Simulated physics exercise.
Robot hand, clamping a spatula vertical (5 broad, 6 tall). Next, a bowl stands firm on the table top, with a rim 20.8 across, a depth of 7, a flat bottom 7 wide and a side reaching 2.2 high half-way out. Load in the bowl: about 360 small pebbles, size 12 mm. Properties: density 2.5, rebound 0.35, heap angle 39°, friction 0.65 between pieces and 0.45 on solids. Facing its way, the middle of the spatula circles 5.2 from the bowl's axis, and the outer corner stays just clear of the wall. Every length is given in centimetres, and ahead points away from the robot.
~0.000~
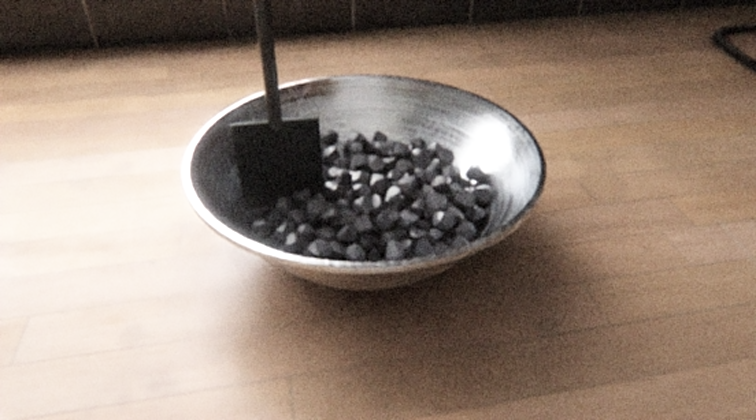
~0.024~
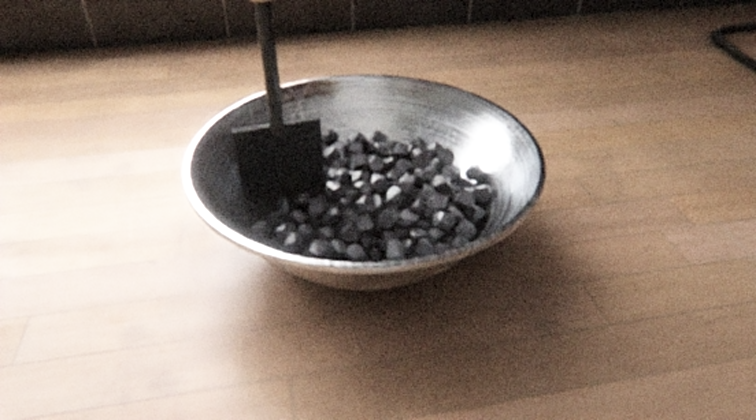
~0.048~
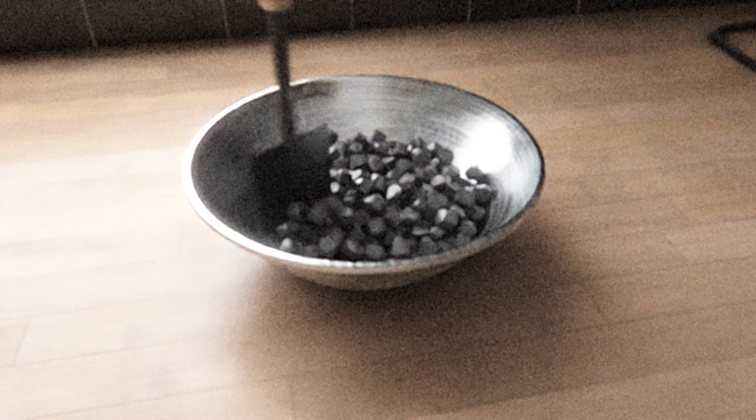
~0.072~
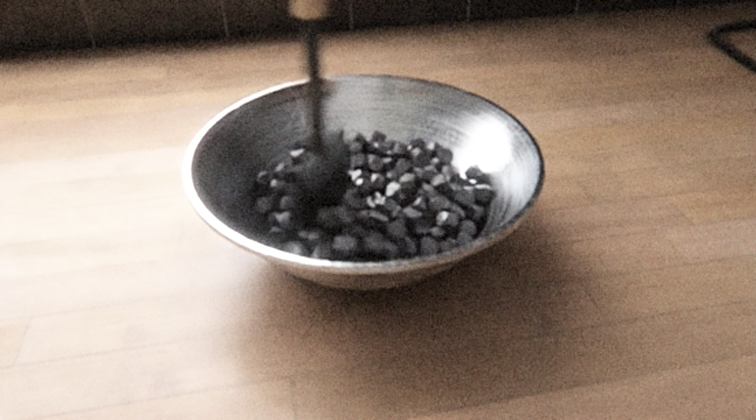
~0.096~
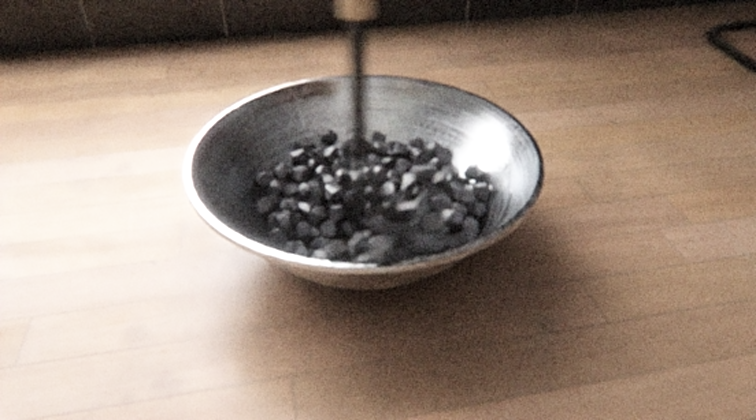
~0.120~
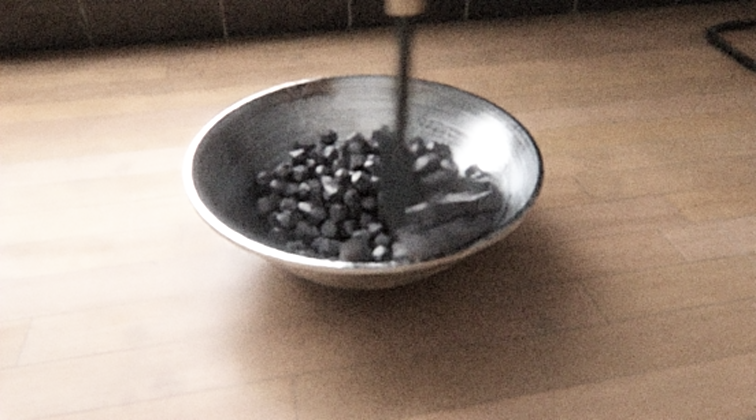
At the start, a dark spatula stands upright at the left inside a metal bowl of small dark pebbles on a wooden table top. It sinks in among the pebbles and sweeps to the right, pushing them, until it is right of centre with pebbles stirring around it.
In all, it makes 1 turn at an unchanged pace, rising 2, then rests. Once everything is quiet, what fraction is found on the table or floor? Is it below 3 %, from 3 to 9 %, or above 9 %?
Above 9 %.
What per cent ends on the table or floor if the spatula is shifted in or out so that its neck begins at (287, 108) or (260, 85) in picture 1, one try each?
Roughly 20 and 0 per cent.
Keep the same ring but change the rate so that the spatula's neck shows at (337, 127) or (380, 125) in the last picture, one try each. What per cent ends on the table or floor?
Roughly 10 and 10 percent, in that order.
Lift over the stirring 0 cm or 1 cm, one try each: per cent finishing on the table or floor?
It comes to about 30 per cent and about 20 per cent.
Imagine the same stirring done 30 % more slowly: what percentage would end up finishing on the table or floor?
Then roughly 10 per cent.
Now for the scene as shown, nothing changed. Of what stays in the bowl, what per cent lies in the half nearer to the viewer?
About 45 per cent.
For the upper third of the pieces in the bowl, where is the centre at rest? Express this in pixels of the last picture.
Around (358, 181).
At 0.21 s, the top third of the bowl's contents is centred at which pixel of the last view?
I'd point to somewhere close to (416, 143).
After 0.21 s, 196° round, highest piece 12 above the table; 336 in the bowl, 25 in flight or on the tool.
After 0.31 s, 292° round, highest piece 12 above the table; 310 in the bowl, 18 on the table or floor, 33 in flight or on the tool.
After 0.56 s, 0° round, highest piece 5 above the table; 296 in the bowl, 65 on the table or floor.
After 1.26 s, 0° round, highest piece 5 above the table; 296 in the bowl, 65 on the table or floor.
In the end, 296 in the bowl, 65 on the table or floor. That is 18 % on the table or floor.
